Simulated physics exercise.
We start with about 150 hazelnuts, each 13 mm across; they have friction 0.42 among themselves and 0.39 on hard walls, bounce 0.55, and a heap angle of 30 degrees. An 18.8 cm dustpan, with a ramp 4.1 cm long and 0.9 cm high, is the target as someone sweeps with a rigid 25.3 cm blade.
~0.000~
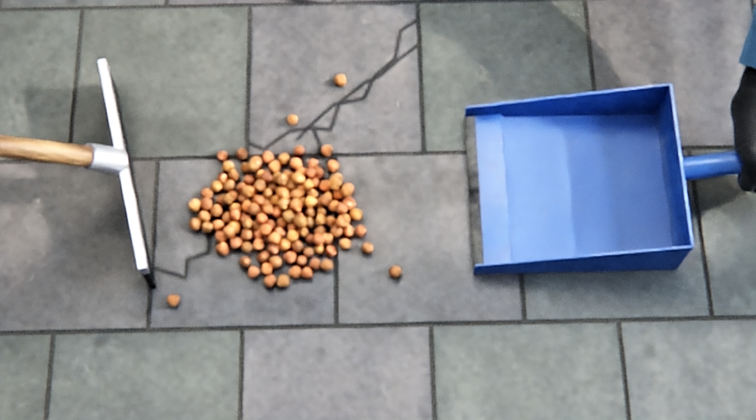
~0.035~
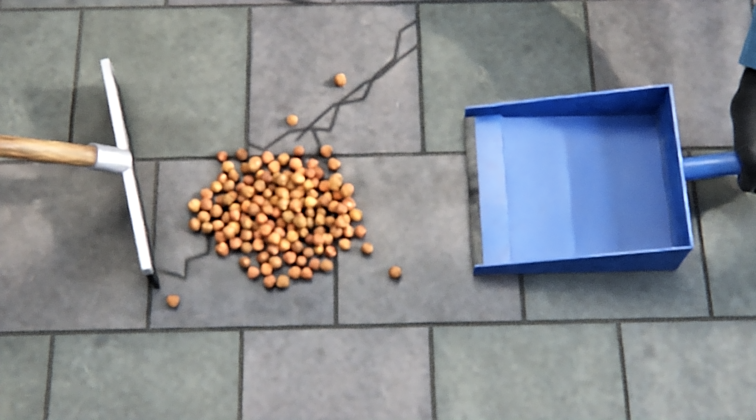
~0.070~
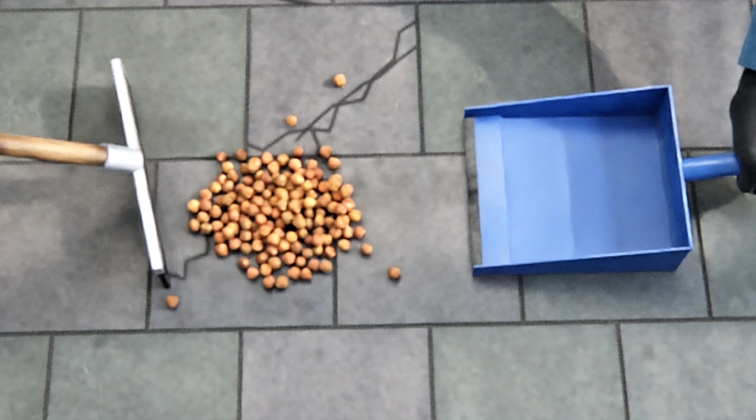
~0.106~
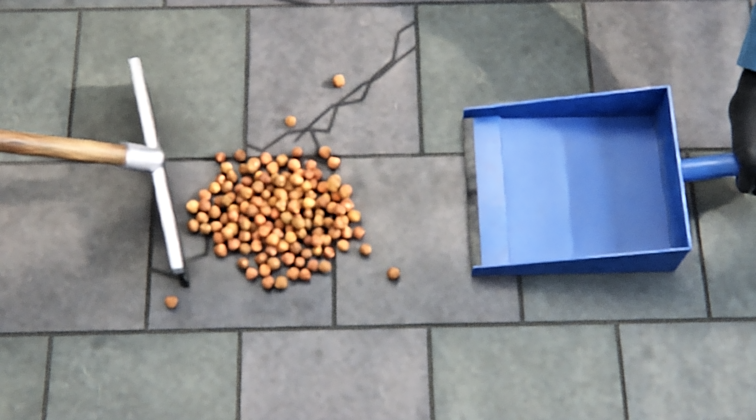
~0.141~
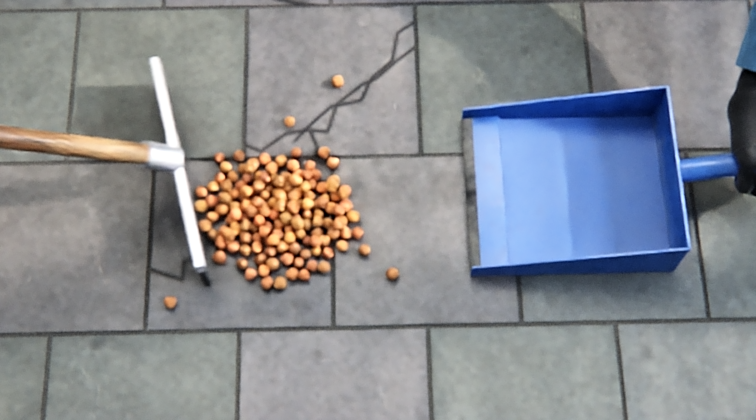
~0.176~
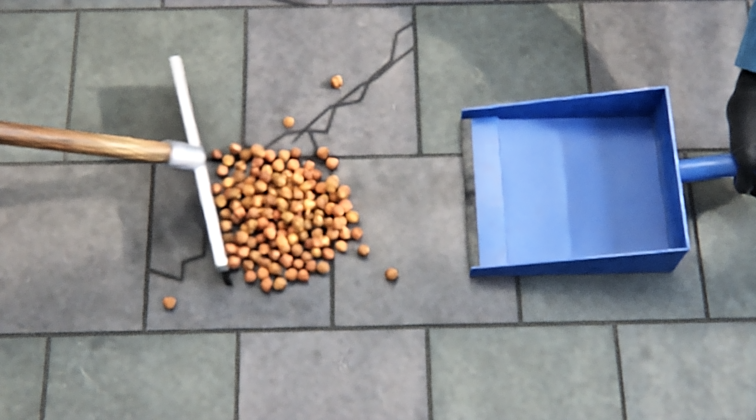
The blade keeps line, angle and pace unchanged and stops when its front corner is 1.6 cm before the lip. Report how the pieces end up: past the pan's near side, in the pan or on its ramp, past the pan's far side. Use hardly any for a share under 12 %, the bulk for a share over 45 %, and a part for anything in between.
Near side: A part, pan: A part, far side: A part.
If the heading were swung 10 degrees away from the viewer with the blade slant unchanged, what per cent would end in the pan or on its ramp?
It comes to roughly 30 in a hundred.
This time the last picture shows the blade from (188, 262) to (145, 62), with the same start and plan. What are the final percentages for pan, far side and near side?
The pan gets 30, the far side 20 and the near side 15.
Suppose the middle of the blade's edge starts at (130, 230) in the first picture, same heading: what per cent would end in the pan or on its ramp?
About 25 per cent.
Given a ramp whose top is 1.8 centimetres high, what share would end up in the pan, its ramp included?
Estimated share: Around 25 in a hundred.
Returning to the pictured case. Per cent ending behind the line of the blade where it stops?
Roughly 15 in a hundred.
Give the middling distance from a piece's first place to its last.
24 cm, roughly.
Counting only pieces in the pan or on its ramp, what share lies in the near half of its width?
Estimate: Close to 50 %.
Then, at 0.36 s, middle of the blade 17 cm from the lip; 0 % over the lip, far side 10 %, near side 10 %.
After 0.48 s, middle of the blade 8 cm from the lip; 0 % over the lip, far side 15 %, near side 15 %.
Then, at 0.74 s, middle of the blade 5 cm from the lip; 35 % over the lip, far side 20 %, near side 15 %.
At rest (1.5 s), near side 15 %, pan 35 %, far side 20 %, in front of the lip or behind the blade 30 %.
